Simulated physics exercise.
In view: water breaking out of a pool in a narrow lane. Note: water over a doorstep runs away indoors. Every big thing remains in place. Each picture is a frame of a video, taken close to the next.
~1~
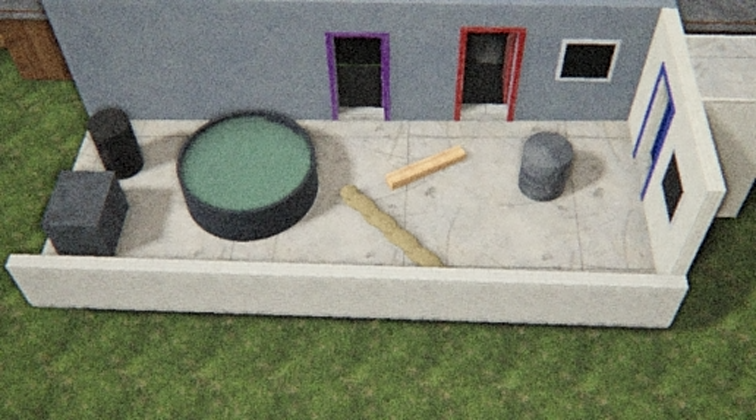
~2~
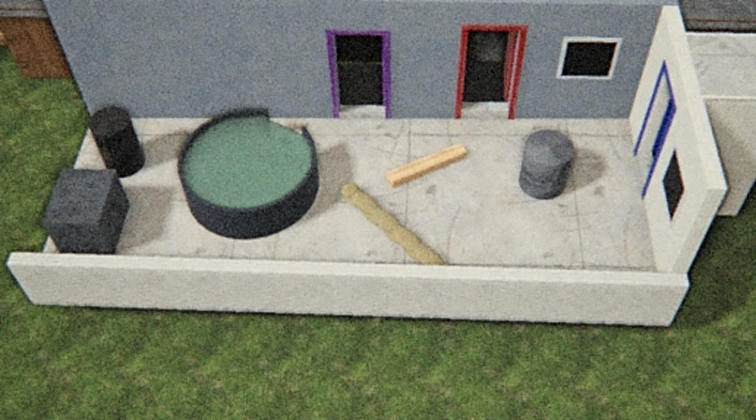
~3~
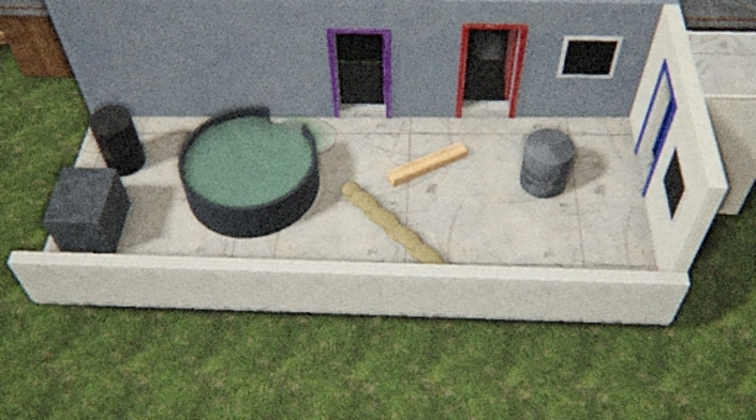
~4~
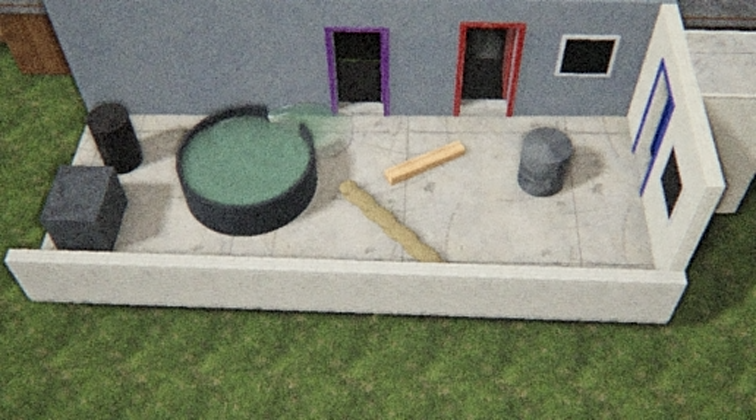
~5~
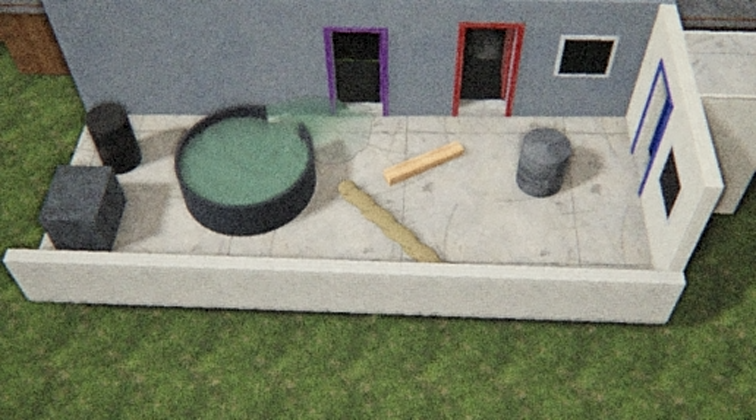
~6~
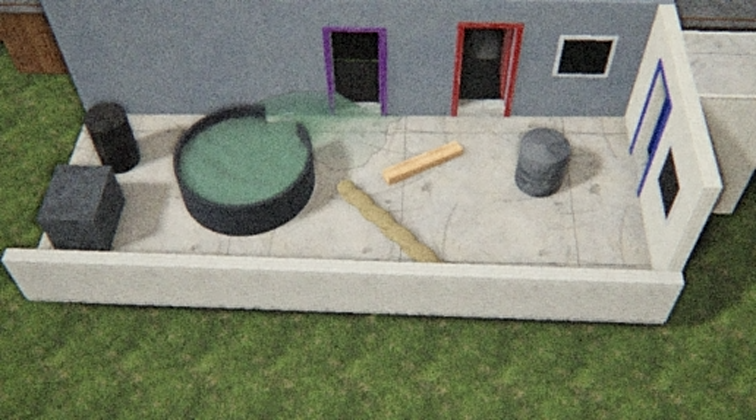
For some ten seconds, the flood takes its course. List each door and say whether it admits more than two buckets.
Result: The red door will not go over two buckets, the purple door will be deluged, the blue door will not go over two buckets.
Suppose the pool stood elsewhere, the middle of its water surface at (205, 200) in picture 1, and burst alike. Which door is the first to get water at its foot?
The purple one comes first.
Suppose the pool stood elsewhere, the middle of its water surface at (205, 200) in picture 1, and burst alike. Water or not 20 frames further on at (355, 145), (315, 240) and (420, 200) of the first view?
Soaked, bone-dry, bone-dry.
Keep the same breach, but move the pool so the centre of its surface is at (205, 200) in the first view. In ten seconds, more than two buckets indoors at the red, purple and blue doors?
Going door by door, the red door doesn't reach it, the purple door breaks the limit and the blue door doesn't reach it.
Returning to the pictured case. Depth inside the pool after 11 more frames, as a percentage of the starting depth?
Near 64 in a hundred.
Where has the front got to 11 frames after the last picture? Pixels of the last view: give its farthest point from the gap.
I'd say near (584, 122).
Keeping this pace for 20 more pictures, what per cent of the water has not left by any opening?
That works out to about 94 percent.
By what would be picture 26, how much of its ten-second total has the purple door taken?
My estimate: Close to 85 per cent.
A moment on, water covers 15 % of the floor; the red door wet at the sill, nothing in, the purple door under two buckets in, the blue door not reached.
Next, water covers 30 % of the floor; the red door wet at the sill, nothing in, the purple door over two buckets in, the blue door not reached.
Then, water covers 40 % of the floor; the red door under two buckets in, the purple door over two buckets in, the blue door wet at the sill, nothing in.
Later, water covers 65 % of the floor; the red door under two buckets in, the purple door over two buckets in, the blue door wet at the sill, nothing in.
In the end, water covers 80 % of the floor; the red door under two buckets in, the purple door over two buckets in, the blue door wet at the sill, nothing in.
